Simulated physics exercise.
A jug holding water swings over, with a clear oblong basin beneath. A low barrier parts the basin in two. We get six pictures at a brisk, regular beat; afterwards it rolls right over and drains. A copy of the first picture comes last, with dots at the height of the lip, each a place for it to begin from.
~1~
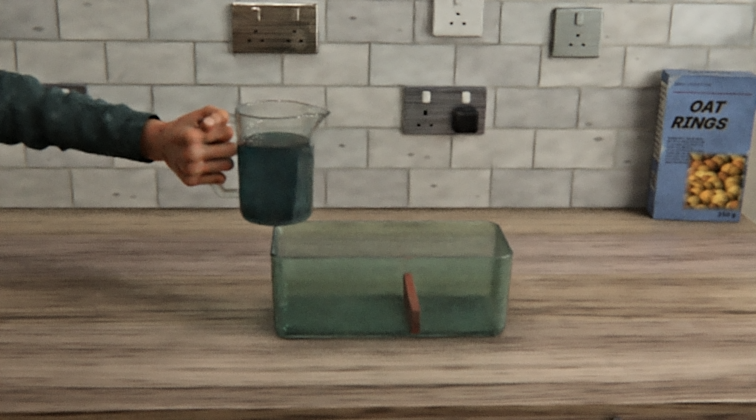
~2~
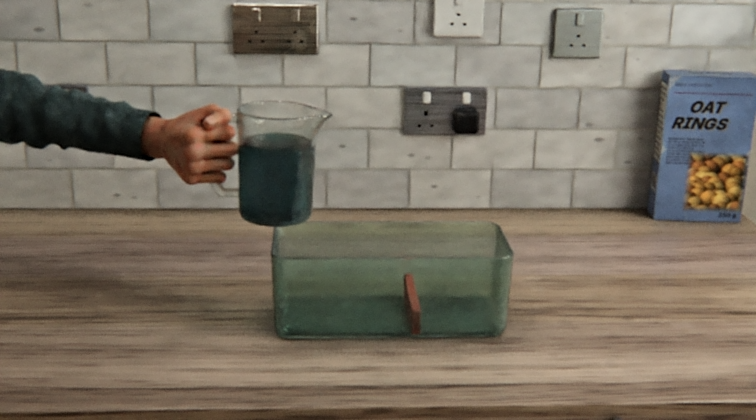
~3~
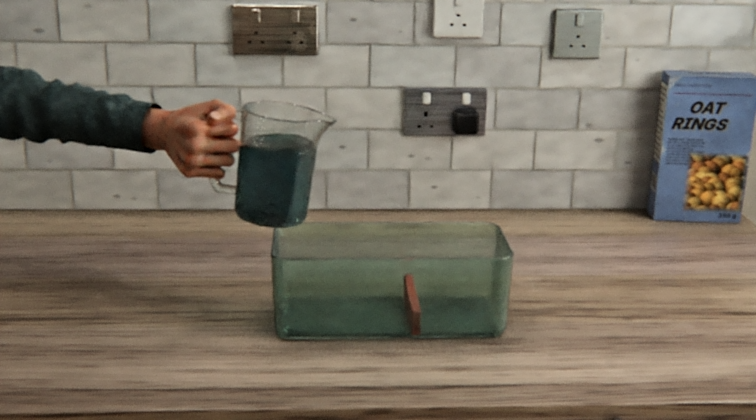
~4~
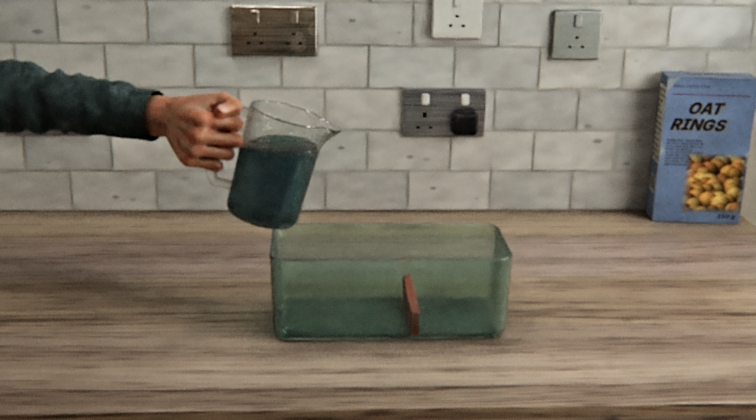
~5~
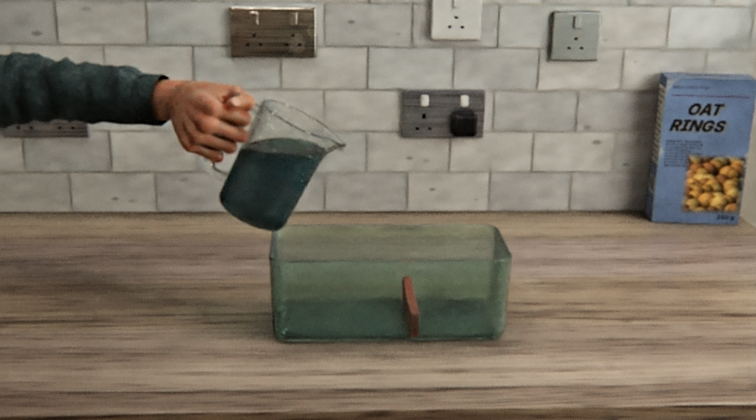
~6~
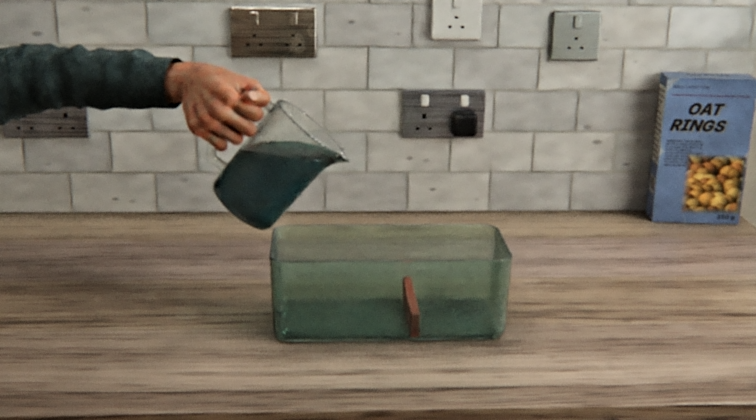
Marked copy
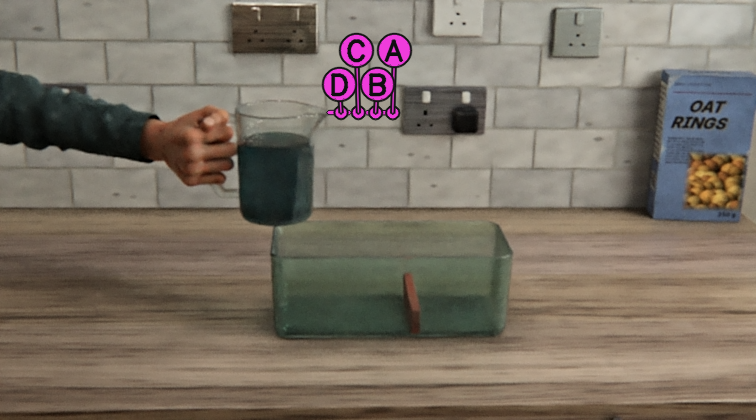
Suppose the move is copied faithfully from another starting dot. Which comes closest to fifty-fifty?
The answer is place C.
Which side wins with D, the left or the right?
The left side.
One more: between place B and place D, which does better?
Place B.
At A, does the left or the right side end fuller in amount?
The right one.
On the marked copy, A at (392, 112); B at (375, 112); C at (358, 112); D at (341, 112).
With A, about 18 % ends left of the wall and 82 % right of it.
With B, about 27 % ends left of the wall and 73 % right of it.
With C, about 57 % ends left of the wall and 42 % right of it.
With D, about 90 % ends left of the wall and 9 % right of it.
